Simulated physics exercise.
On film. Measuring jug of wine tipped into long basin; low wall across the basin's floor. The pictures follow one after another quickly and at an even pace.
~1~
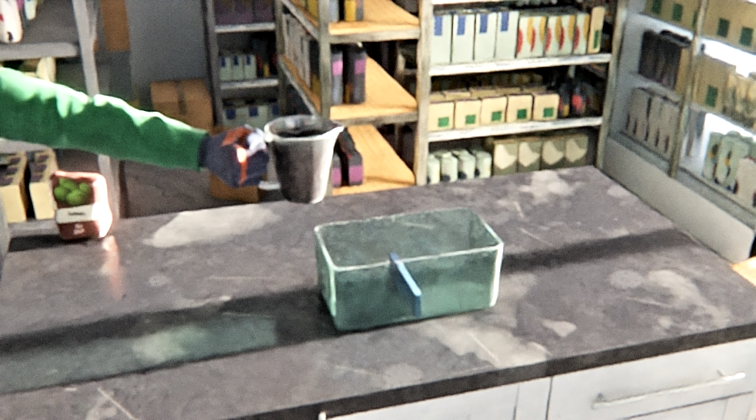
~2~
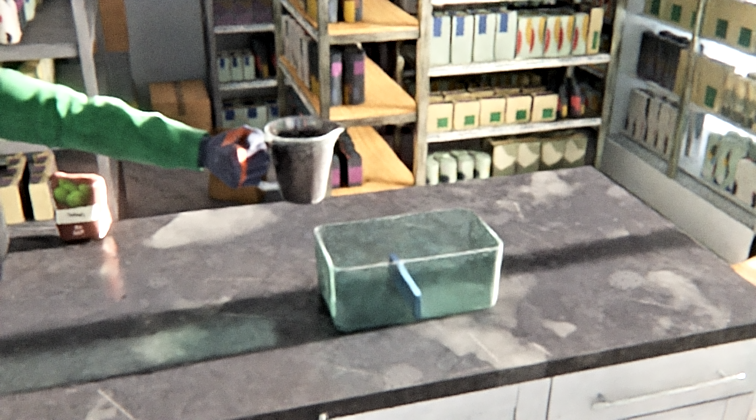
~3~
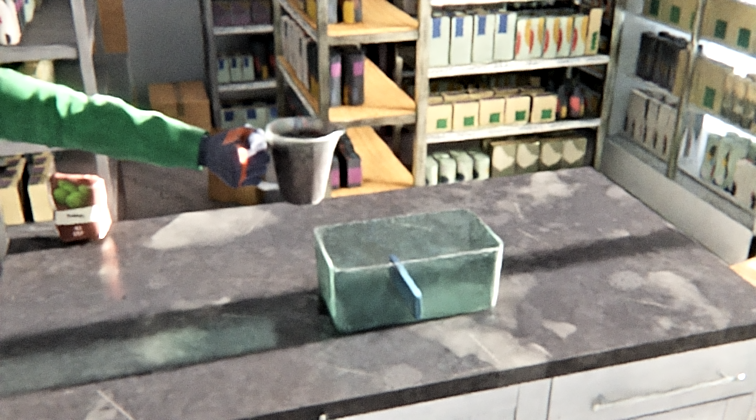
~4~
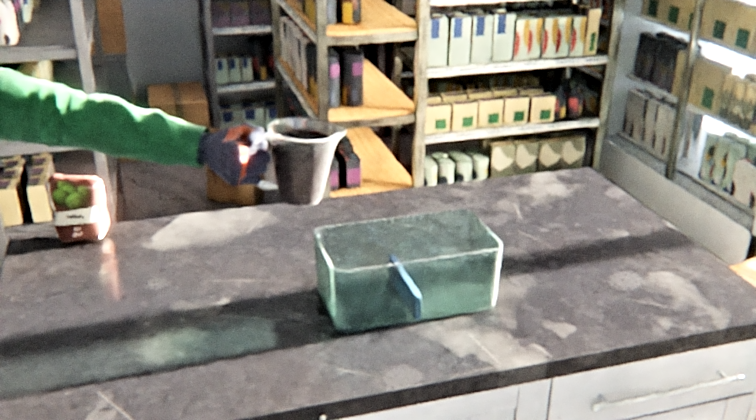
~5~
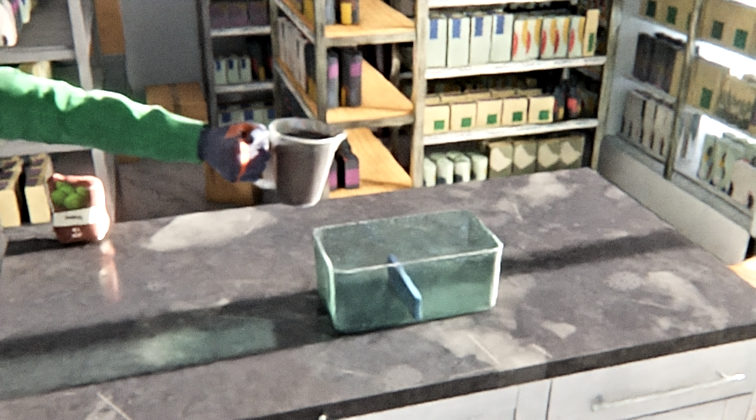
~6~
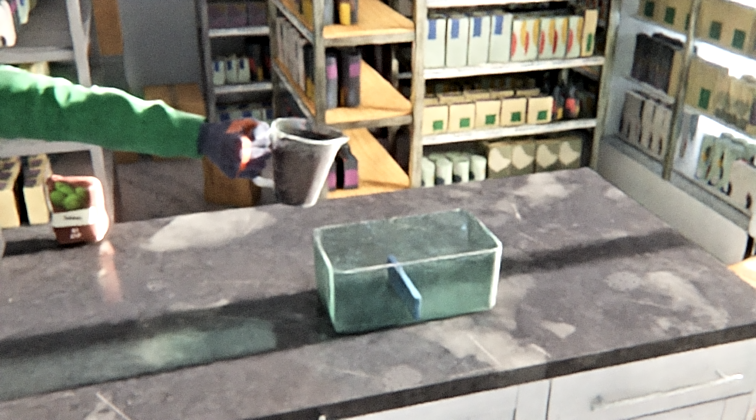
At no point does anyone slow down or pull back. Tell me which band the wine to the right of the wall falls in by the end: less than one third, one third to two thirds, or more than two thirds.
It falls in the less than one third band.
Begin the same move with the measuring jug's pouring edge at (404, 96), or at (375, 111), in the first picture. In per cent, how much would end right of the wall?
First place gives some 90 %, second place some 90 %.
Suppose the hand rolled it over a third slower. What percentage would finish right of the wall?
Some 5 per cent.
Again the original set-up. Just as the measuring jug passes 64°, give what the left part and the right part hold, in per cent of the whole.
About 5 per cent on the left and 0 on the right.
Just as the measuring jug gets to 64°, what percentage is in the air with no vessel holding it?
About 20 %.
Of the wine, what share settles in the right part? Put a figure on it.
Something like 5 per cent, roughly.
A moment on, the measuring jug is tipped part way and 76 per cent is still to pour, 4 is left of the wall and 0 right of it.
Next, the measuring jug is tipped on its side and 27 per cent is still to pour, 49 is left of the wall and 2 right of it.
Then the measuring jug is tipped on its side and 3 per cent is still to pour, 87 is left of the wall and 3 right of it.
Later the measuring jug is tipped on its side and 0 per cent is still to pour, 92 is left of the wall and 5 right of it.
Finally, 92 per cent lies left of the wall, 5 right of it and 3 outside.
